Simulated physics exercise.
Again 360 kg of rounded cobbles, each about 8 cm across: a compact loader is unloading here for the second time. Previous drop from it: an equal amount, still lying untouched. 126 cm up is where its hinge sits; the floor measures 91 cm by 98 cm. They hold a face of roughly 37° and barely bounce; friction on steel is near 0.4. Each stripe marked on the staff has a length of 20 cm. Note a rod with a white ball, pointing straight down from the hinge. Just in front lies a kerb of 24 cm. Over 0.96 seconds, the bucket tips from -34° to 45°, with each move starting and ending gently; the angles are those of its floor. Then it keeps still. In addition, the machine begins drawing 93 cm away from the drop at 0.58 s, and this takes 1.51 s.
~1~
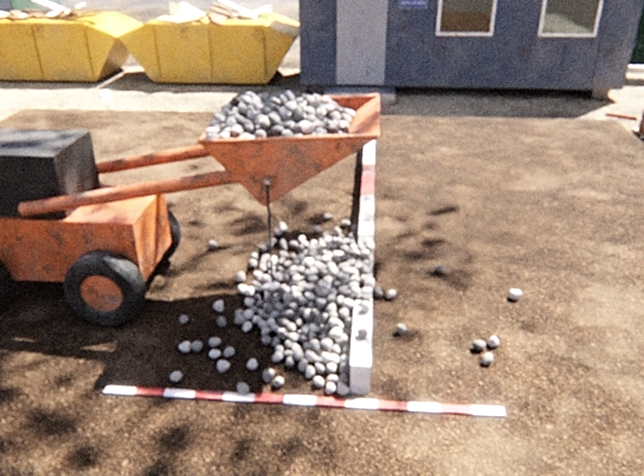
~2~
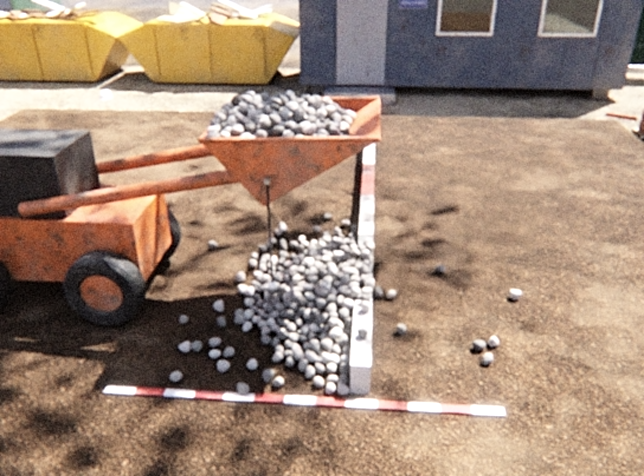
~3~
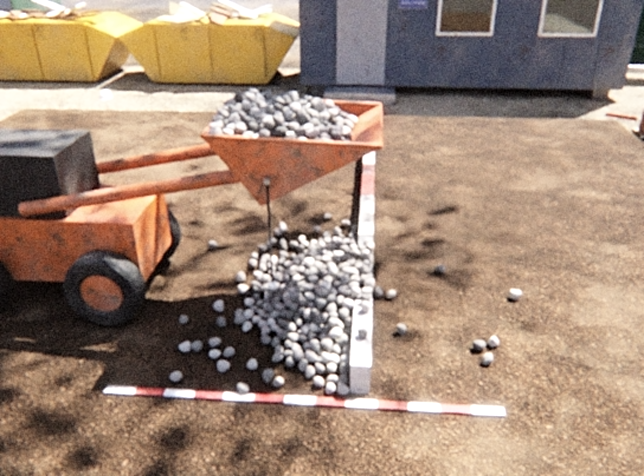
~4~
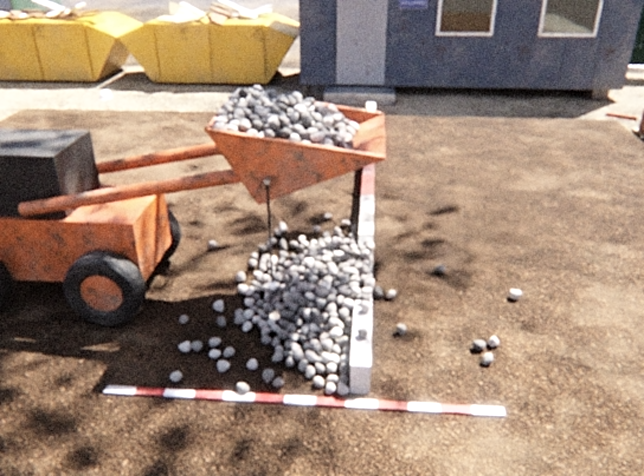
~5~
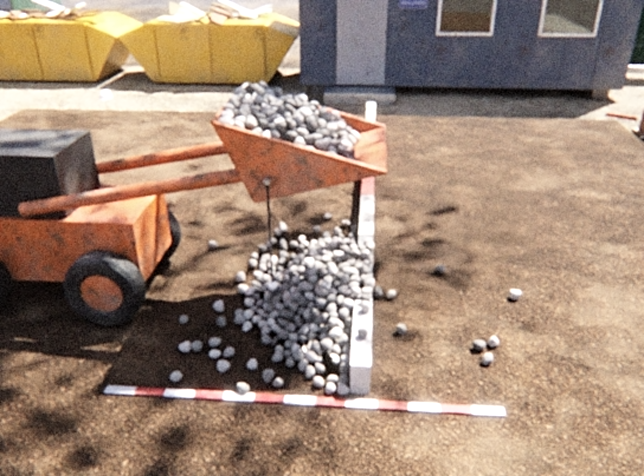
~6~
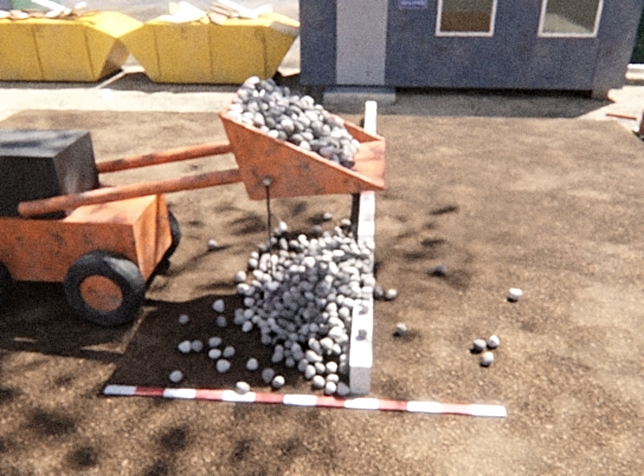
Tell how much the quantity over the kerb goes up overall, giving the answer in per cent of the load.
It goes up by roughly 36 per cent.
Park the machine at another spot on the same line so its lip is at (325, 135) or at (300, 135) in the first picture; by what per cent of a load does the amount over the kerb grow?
I'd guess close to 5 per cent first and close to 0 per cent second.
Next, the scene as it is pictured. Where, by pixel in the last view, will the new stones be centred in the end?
I'd put their centre close to (341, 285).
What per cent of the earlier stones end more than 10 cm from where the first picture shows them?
I'd put it at about 10 per cent.
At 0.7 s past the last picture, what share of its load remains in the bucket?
I'd say about 35 per cent.
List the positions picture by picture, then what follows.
In the first frame, the bucket is at -34°, its lip at (379, 136); the top of the load is at (267, 103). The earlier load is highest near (348, 267), 31 cm above ground level, 99 % on this side of the kerb, 1 % over the kerb.
In the second frame, the bucket is at -33°, its lip at (380, 139); the top of the load is at (268, 103).
The third frame shows lip at (382, 146), floor tilted -29°, highest stones at (266, 101).
The fourth frame shows lip at (385, 158), floor tilted -23°, highest stones at (245, 95).
In the fifth frame, the bucket is at -15°, its lip at (386, 173); the top of the load is at (248, 93).
The sixth frame shows lip at (385, 189), floor tilted -7°, highest stones at (256, 89).
Then, 0.3 s after the last picture the floor is at 33°; in per cent of one load, 99 in the bucket, 100 on this side of the kerb, 1 over the kerb; the foremost stones are at (447, 313).
Then, 0.7 s after the last picture the floor is at 45°; in per cent of one load, 34 in the bucket, 154 on this side of the kerb, 12 over the kerb; the foremost stones are at (456, 301).
Then, 2.2 s after the last picture the floor is at 45°; in per cent of one load, 0 in the bucket, 164 on this side of the kerb, 37 over the kerb; the foremost stones are at (559, 285).
Then, 4.6 s after the last picture the floor is at 45°; in per cent of one load, 0 in the bucket, 164 on this side of the kerb, 37 over the kerb; the foremost stones are at (559, 285). Net gain over the kerb, 36.
